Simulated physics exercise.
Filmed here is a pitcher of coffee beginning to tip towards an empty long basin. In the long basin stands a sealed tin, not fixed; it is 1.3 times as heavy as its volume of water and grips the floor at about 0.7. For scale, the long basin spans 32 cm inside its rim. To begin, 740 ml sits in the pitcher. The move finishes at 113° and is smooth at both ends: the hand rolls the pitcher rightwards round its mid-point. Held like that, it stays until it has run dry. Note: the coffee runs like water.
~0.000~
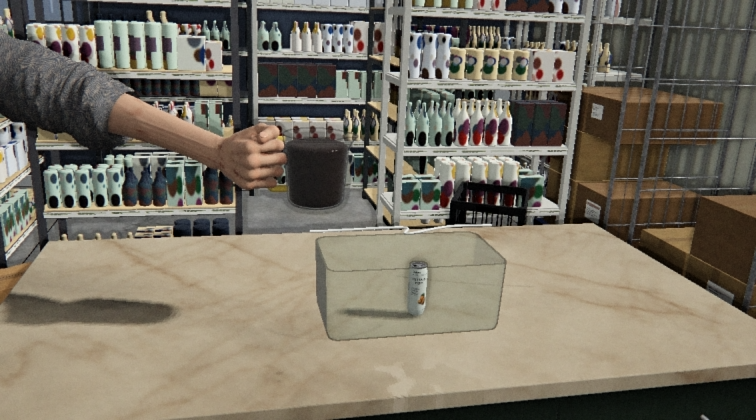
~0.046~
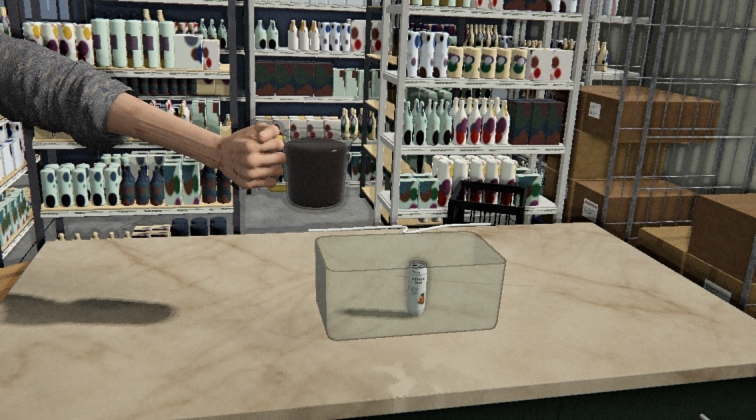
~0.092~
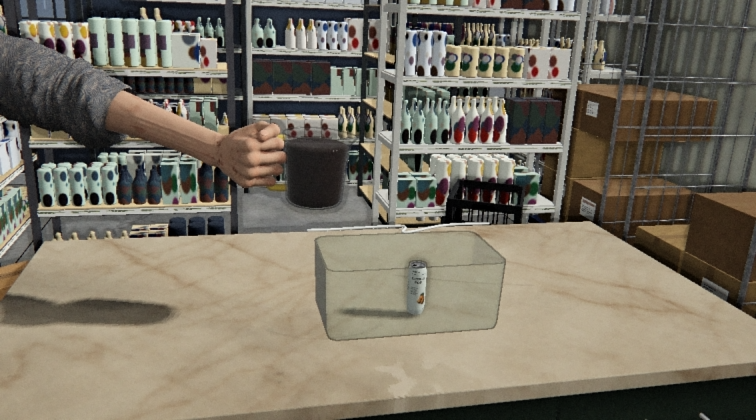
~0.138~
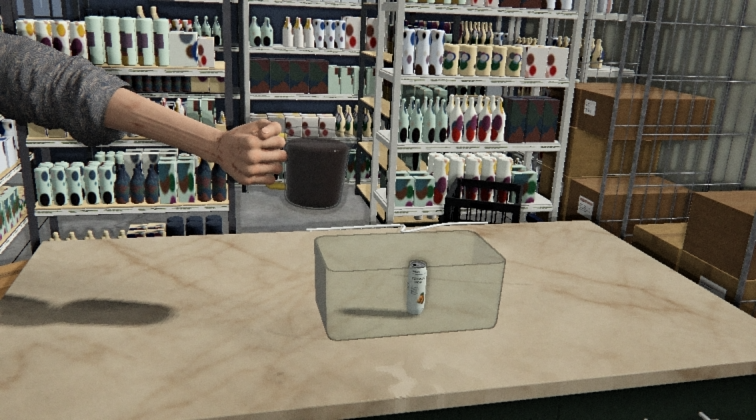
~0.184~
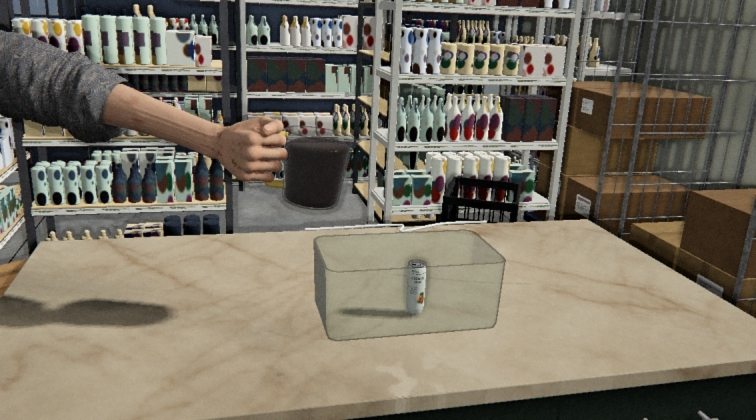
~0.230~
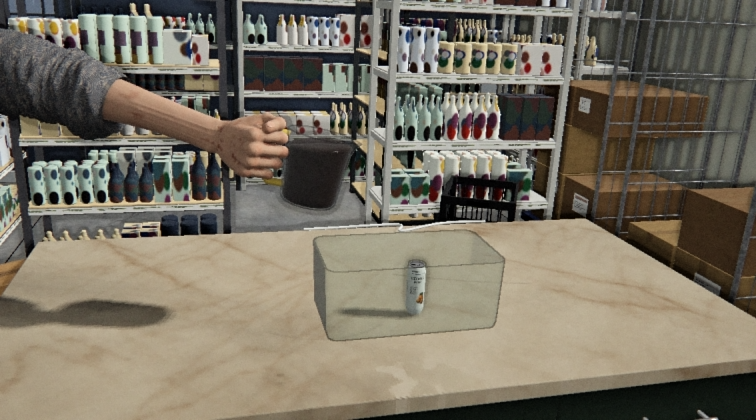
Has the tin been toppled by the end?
Watch, it's going to hold out.
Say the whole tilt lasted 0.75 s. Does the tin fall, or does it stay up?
Then the tin does not tip.
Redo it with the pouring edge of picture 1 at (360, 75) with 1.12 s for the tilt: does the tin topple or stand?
Then it goes over.
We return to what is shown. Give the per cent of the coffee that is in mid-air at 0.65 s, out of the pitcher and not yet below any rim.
Near 20 per cent at that moment.
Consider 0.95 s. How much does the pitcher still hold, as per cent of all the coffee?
Near 16 percent, more or less.
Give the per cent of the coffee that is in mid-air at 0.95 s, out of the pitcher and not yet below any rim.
About 18 % of the total.
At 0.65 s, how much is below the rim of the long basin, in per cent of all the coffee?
Around 6%.
By 0.65 s the tilt is 70° and 74 per cent is still to pour; the tin stands where it began.
By 0.95 s the tilt is 107° and 16 per cent is still to pour; the tin stands 1 cm from where it began.
By 1.27 s the tilt is 113° and 0 per cent is still to pour; the tin stands 1 cm from where it began.
By 1.62 s the tilt is 113° and 0 per cent is still to pour; the tin stands 1 cm from where it began.
At rest the tin stands 1 cm from where it began.
